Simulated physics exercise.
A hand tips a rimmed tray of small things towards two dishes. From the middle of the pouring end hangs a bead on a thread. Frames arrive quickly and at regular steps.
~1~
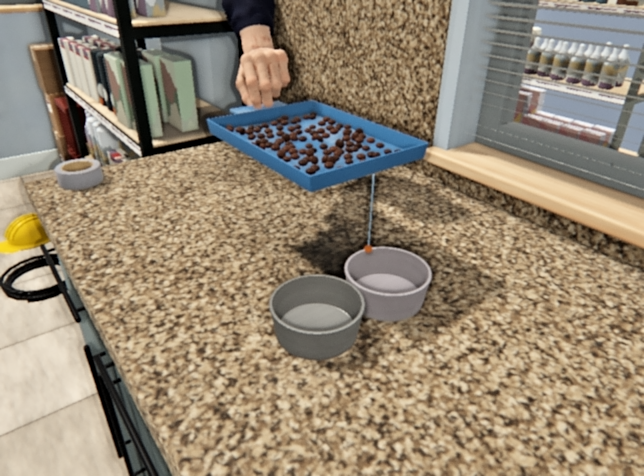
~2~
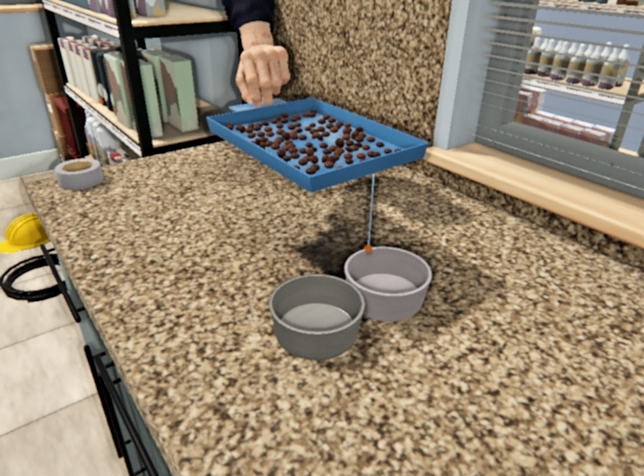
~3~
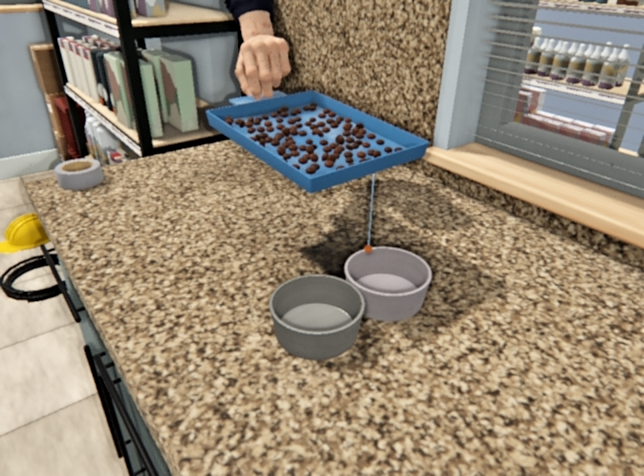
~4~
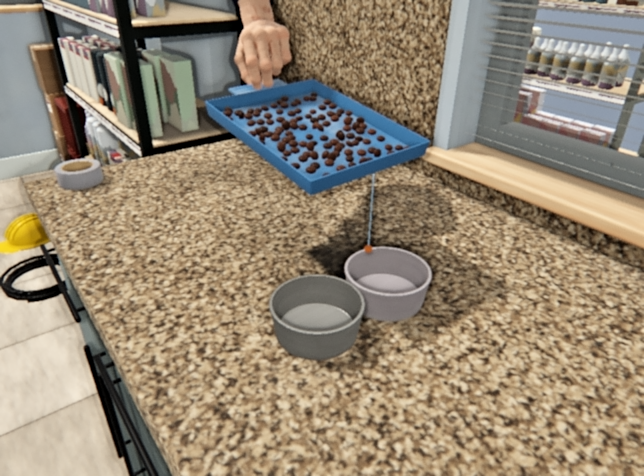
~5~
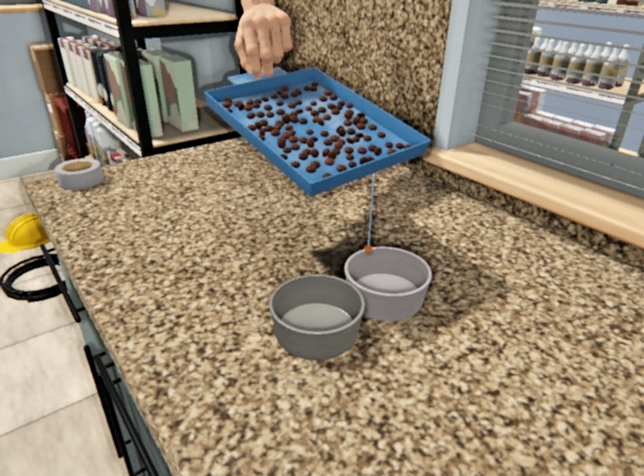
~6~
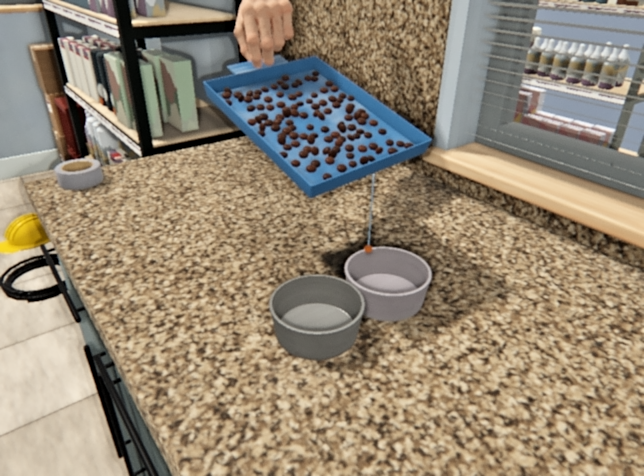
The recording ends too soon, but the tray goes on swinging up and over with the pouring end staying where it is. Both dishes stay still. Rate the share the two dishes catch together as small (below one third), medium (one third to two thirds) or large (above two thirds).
Large.
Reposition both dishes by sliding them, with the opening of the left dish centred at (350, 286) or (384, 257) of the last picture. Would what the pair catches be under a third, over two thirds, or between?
For the first spot it's beyond two thirds, and for the next one it's below one third.
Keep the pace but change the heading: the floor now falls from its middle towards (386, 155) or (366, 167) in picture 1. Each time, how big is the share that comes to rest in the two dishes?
Around 10 percent for the first aim and around 70 percent for the second.
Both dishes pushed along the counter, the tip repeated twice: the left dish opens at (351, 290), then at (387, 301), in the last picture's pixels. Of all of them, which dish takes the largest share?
The one on the left side; the one on the left side.
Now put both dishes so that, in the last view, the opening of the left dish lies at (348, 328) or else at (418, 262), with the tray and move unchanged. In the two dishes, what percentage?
Roughly 30 per cent, and 10 per cent.
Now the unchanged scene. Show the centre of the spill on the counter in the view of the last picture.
Somewhere about (414, 337), I'd say.
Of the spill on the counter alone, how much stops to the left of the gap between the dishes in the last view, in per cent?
It comes to about 30 percent.
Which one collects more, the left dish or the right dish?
Answer: The leftmost one.
Soon, tray tipped steeply; all on the tray.
A while on, tray tipped right over; most on the tray; a small part in the left dish; a stray few in the right dish; a stray few in the air.
Towards the end, tray tipped past a quarter turn; about two thirds in the left dish; about a quarter in the right dish; a small part outside both.
Finally, tray tipped past a quarter turn; about two thirds in the left dish; about a quarter in the right dish; a small part outside both.
